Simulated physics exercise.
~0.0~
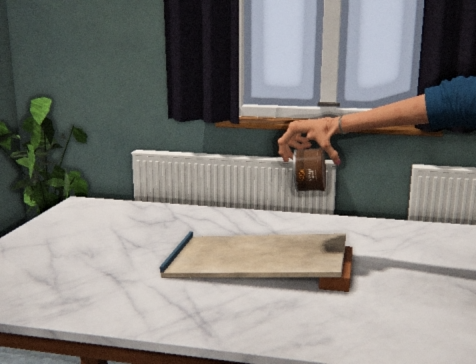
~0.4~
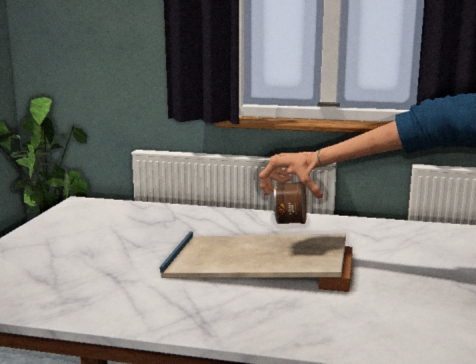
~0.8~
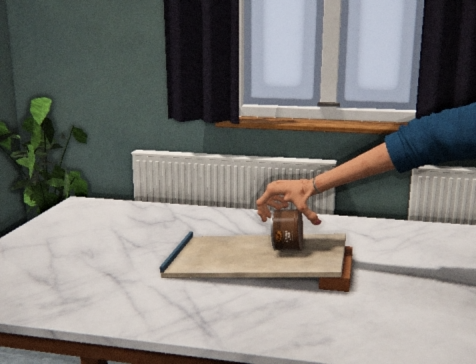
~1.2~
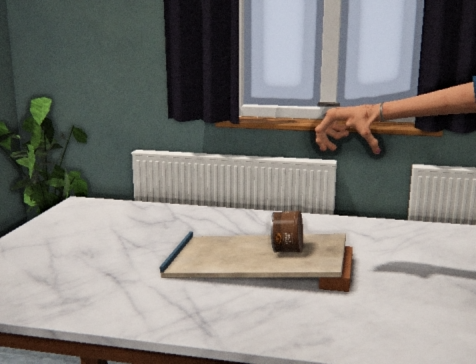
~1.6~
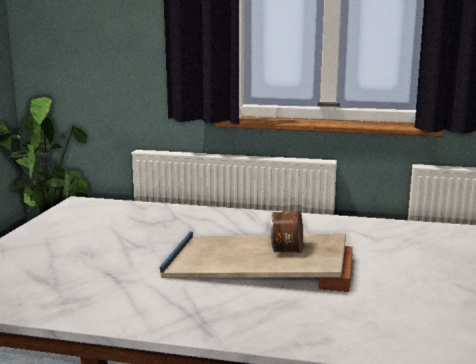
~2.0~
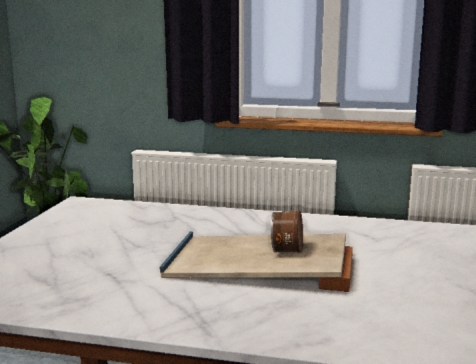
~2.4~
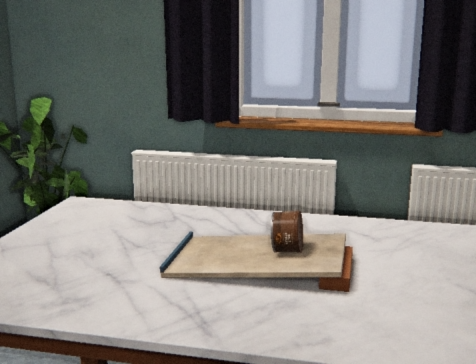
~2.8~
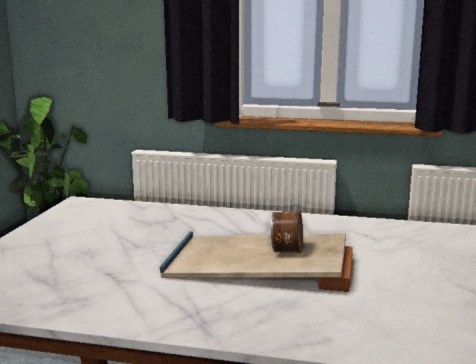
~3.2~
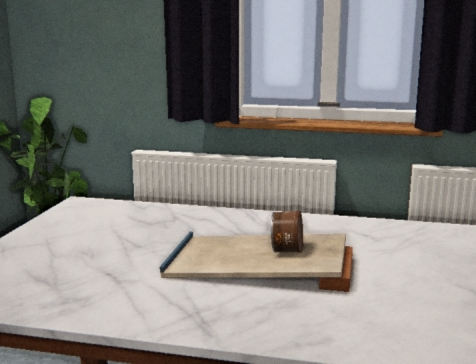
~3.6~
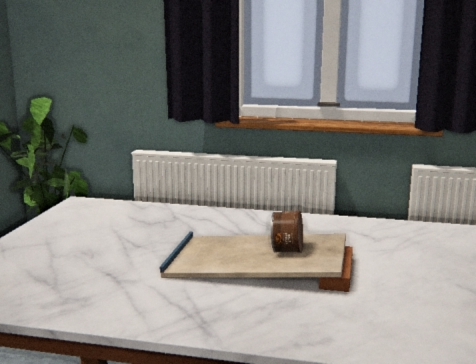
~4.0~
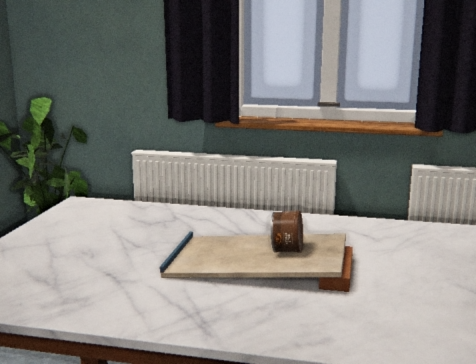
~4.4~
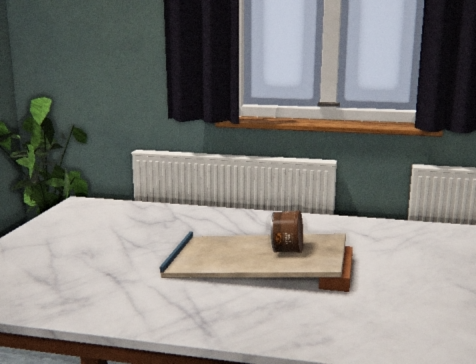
A hand reached in from the right and lowered a small brown tub onto a gently sloping board on a marble table, then let go and drew away. The tub stayed still near the raised end of the board.
